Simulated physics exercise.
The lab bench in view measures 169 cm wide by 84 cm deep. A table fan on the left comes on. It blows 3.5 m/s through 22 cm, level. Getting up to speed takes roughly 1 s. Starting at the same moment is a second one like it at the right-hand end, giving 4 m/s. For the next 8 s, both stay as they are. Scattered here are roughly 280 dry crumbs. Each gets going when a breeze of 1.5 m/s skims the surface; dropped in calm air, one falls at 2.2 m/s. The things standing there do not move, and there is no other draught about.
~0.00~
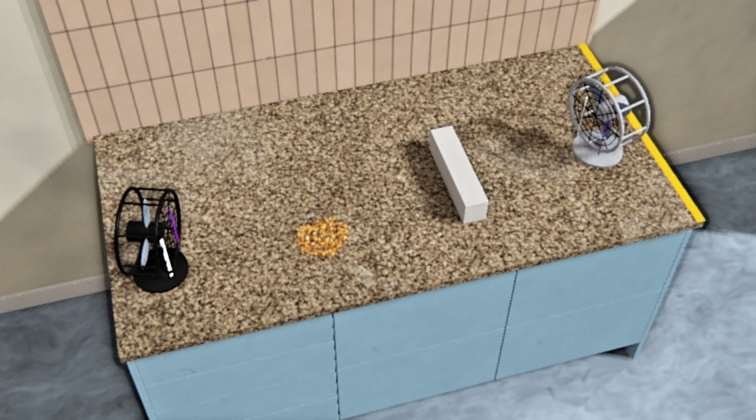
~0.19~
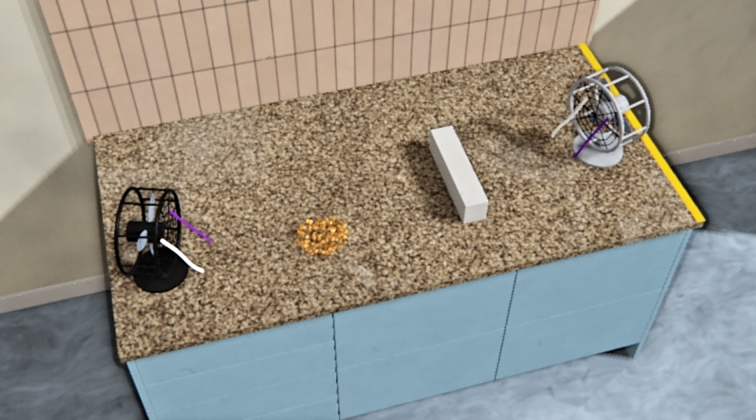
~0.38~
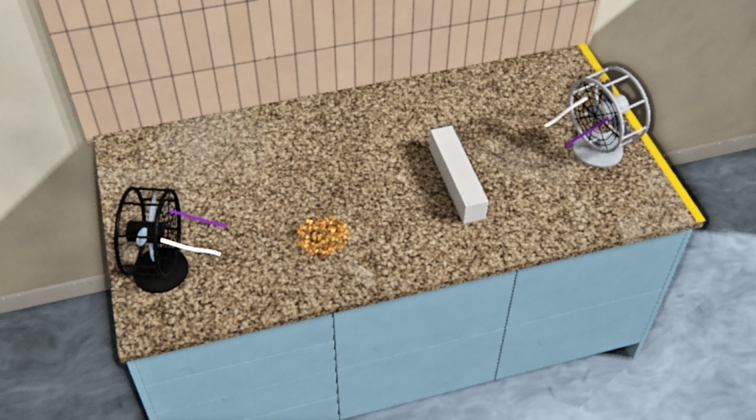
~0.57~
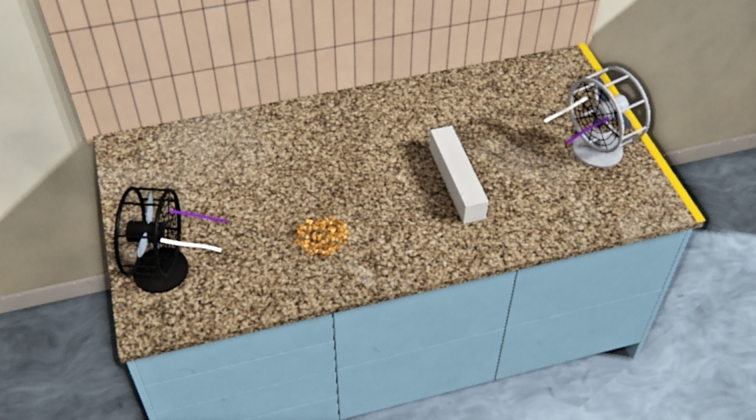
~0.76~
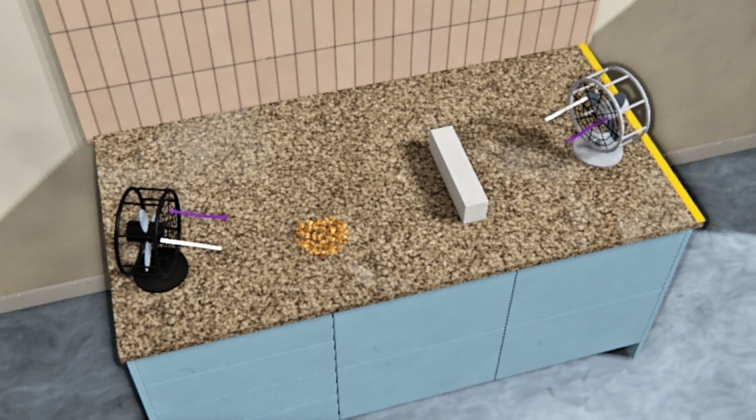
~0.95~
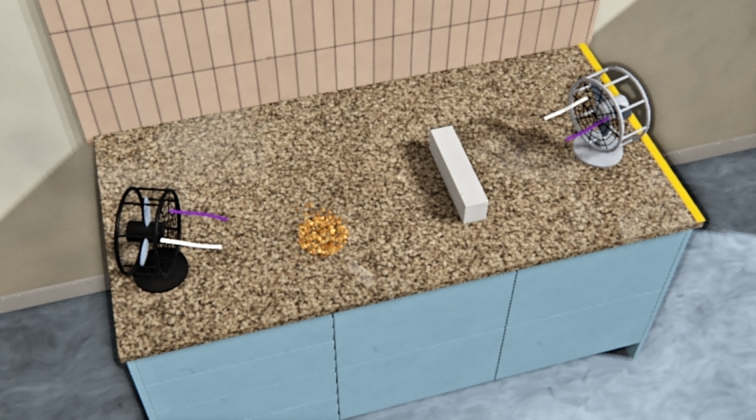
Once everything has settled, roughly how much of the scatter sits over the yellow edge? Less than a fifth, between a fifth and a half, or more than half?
Of the scatter, less than a fifth sits there.
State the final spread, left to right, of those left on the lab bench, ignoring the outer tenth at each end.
50 centimetres or so.
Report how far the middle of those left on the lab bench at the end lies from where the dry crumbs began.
Distance: Approx. 55 cm.
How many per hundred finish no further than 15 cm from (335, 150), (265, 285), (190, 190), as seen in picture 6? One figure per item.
I would say some 0 %, 0 % and 15 % respectively.
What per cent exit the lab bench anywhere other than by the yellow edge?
About 30 per cent of them.
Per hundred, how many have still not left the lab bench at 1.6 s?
Some 100 percent are still there.
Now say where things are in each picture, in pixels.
In the first picture, the middle of the dry crumbs is near (327, 237), none has stirred yet, the mouth of the table fan is at (149, 232) and that of the second one at (608, 110).
In the second picture, the middle of the dry crumbs is near (327, 236), none has stirred yet and the yellow edge is centred on (639, 124).
In the third picture, the middle of the dry crumbs is near (327, 236), none has stirred yet and the top of a plank is at (458, 164).
In the fourth picture, the middle of the dry crumbs is near (327, 236) and none has stirred yet.
In the fifth picture, the middle of the dry crumbs is near (325, 237) and none has stirred yet.
In the sixth picture, the middle of the dry crumbs is near (324, 236), the farthest in sight from the table fan is at (346, 223) and about 15 % have left their places.
After 1.6 s, 100 % are still on the top, 0 % are over the yellow edge; the middle of those left on the top is near (200, 183).
After 2.6 s, 85 % are still on the top, 0 % are over the yellow edge; the middle of those left on the top is near (161, 174).
After 4.4 s, 79 % are still on the top, 0 % are over the yellow edge; the middle of those left on the top is near (147, 174).
After 8.0 s, at the end, 0 % are over the yellow edge; the middle of those left on the top is near (159, 176).
